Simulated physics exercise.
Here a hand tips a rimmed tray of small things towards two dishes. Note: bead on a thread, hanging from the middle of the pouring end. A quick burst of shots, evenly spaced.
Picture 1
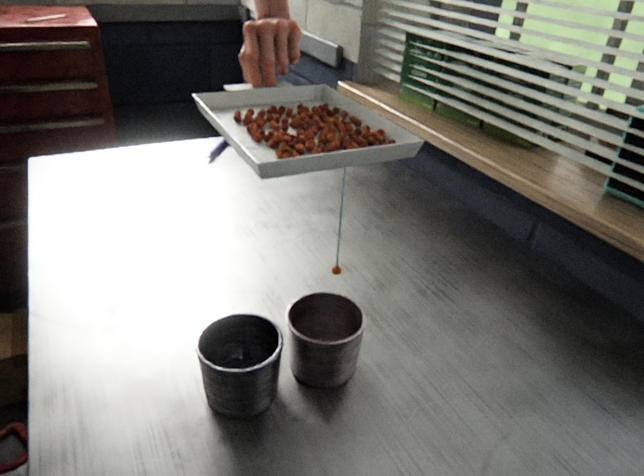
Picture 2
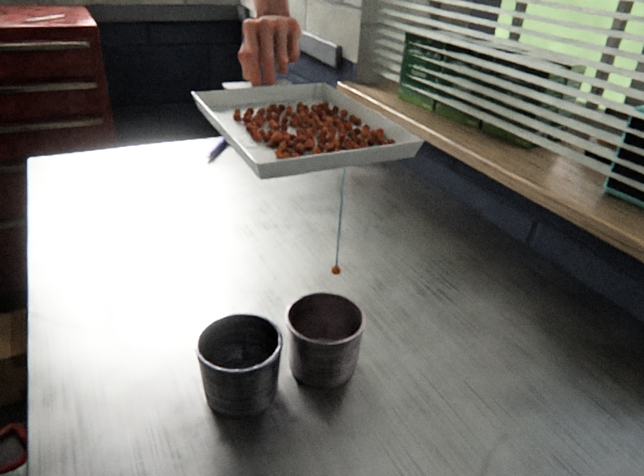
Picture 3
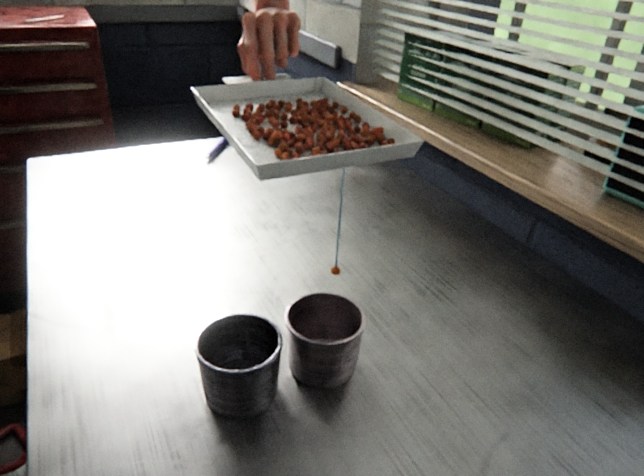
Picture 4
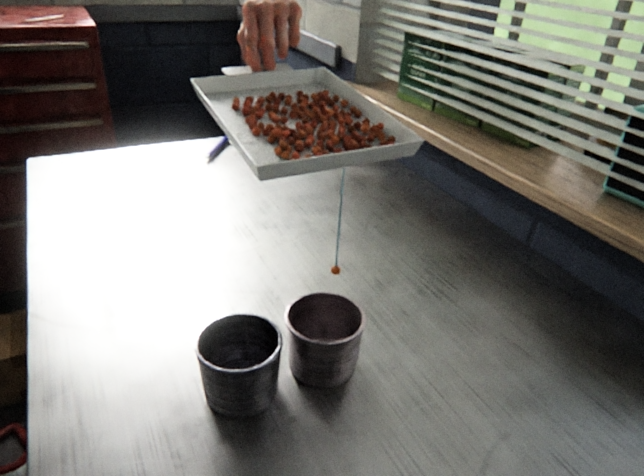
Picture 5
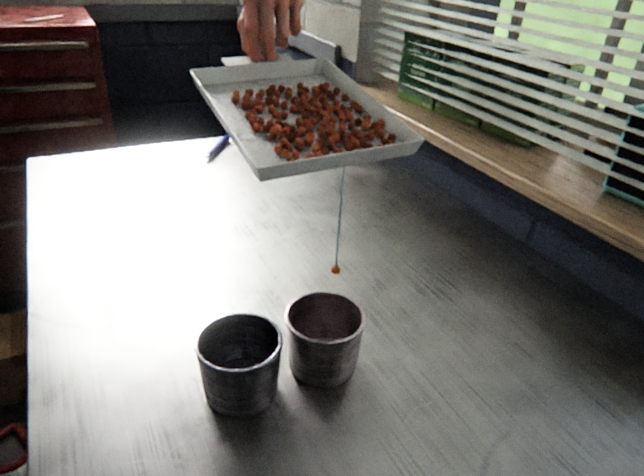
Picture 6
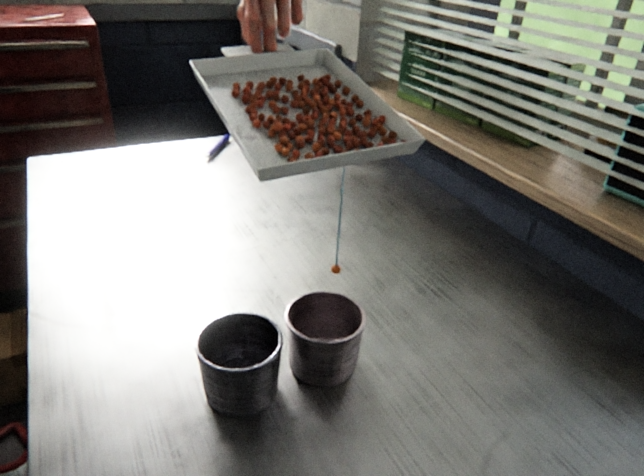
A hand slowly raised the back of a pale tray of reddish-brown pellets, tilting it toward two dark cups on a table, while a bead hung nearly still on a thread beneath the front edge.
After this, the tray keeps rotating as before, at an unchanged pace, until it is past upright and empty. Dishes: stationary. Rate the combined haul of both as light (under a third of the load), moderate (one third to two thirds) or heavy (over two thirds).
A moderate haul.
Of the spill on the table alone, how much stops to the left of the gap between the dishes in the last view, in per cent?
Roughly 20 percent.
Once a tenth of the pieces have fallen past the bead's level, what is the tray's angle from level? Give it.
Around 105 degrees of turn.
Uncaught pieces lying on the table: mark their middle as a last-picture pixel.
Their resting centre is at about (381, 377).
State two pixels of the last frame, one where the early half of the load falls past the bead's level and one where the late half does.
It goes through near (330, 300) first, then near (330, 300).
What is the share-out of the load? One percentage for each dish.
Left dish: 10; right dish: 40 percent.
Soon, tray tipped steeply; all on the tray.
A while on, tray tipped right over; nearly all on the tray; a stray few in the right dish.
Towards the end, tray tipped past a quarter turn; a small part in the left dish; about a third in the right dish; about half outside both.
Finally, tray tipped past a quarter turn; a small part in the left dish; about a third in the right dish; about half outside both.
